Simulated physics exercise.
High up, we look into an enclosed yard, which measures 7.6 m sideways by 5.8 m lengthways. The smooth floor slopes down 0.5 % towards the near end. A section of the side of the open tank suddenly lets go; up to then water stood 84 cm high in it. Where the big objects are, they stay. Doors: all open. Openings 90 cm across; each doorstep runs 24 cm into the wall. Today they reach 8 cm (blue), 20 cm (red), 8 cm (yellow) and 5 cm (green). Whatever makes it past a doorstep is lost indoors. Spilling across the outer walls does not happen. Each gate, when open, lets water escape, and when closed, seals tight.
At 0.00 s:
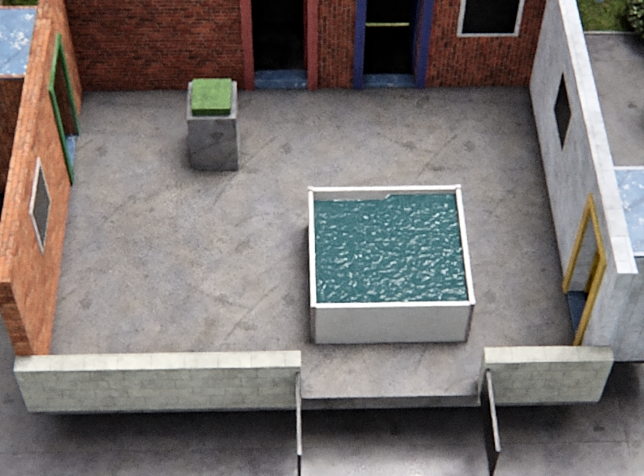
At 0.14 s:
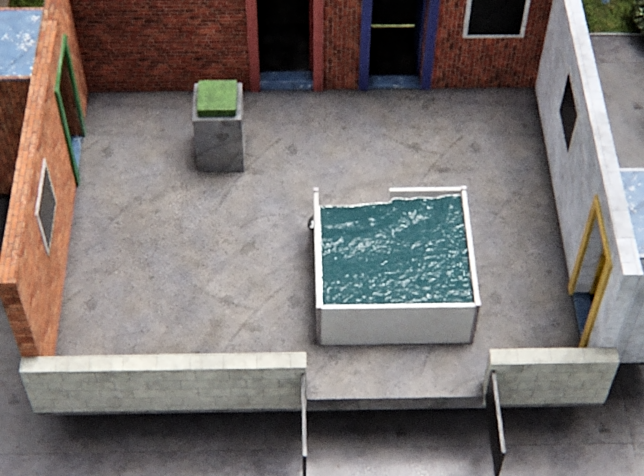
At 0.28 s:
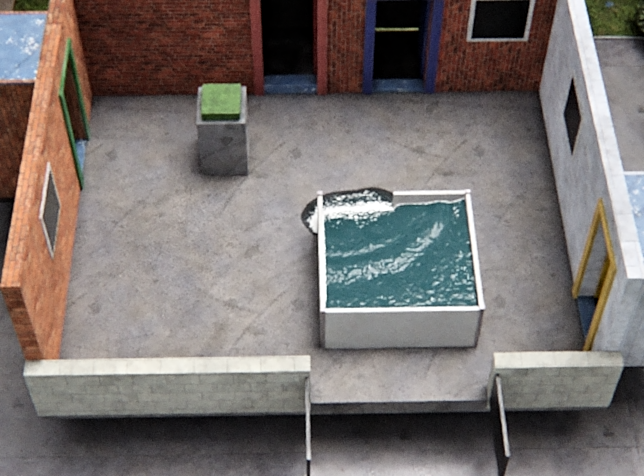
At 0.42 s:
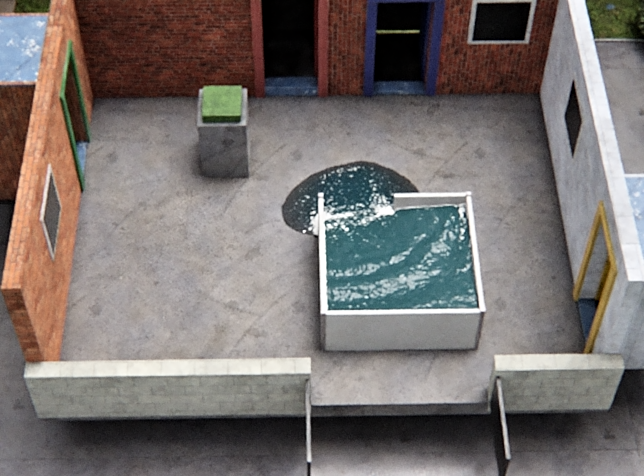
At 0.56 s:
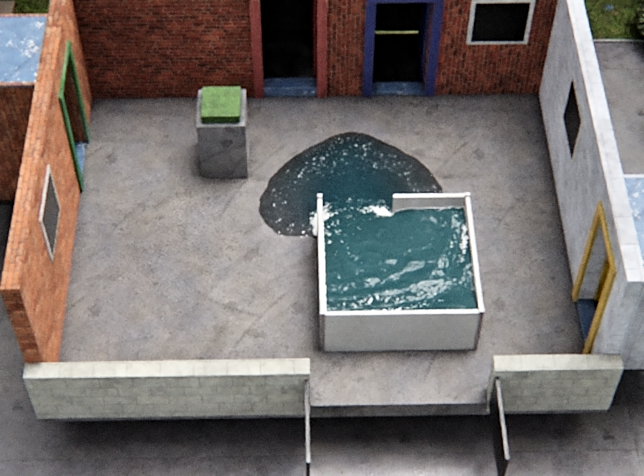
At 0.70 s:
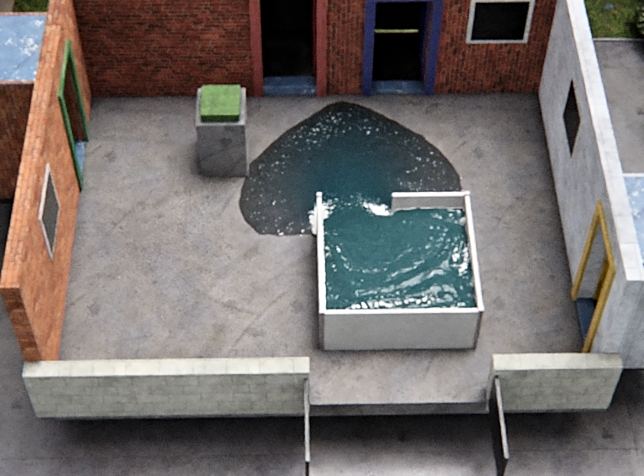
Water pours from a gap in the tank's far side and spreads across the grey yard.
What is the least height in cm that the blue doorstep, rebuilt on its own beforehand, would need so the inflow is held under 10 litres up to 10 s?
Around 29 cm would be enough.
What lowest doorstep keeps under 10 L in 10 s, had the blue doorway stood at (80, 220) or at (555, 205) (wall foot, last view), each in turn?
In turn: Roughly 7.5 cm, roughly 6.0 cm.
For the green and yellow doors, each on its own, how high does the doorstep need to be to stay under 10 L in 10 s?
You'd want about 14.5 centimetres at green and about 8.5 centimetres at yellow.
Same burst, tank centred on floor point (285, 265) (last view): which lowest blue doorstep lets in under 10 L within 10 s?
Near 13.0 cm.
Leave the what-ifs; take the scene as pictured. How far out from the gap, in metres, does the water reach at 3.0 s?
Around 5.2 m out.
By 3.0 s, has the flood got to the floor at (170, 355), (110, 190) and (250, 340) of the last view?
Listed order - unwetted, soaked through, unwetted.
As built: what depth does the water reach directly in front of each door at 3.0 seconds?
Depth (cm): Blue 23 / red 27 / yellow 0 / green 16.
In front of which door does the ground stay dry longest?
The yellow door.
After 1.4 s water covers 30 % of the floor, deepest (46 cm) near (342, 229); 20 cm at the blue door, 32 litres in over its 8 cm doorstep.
After 3.0 s water covers 45 % of the floor, deepest (30 cm) near (537, 93); 23 cm at the blue door, 224 litres in over its 8 cm doorstep.
After 10.0 s water covers 95 % of the floor, deepest (12 cm) near (501, 386); 8 cm at the blue door, 371 litres in over its 8 cm doorstep.
At the blue door as built, the water arrived by 0.9 s and peaked near 30 cm at 2.0 s.
With a doorstep of 23.5 cm, 38 litres would have come in within the 10 s; with 31.5 cm, 3 litres. So under 10 litres takes about 29 cm.
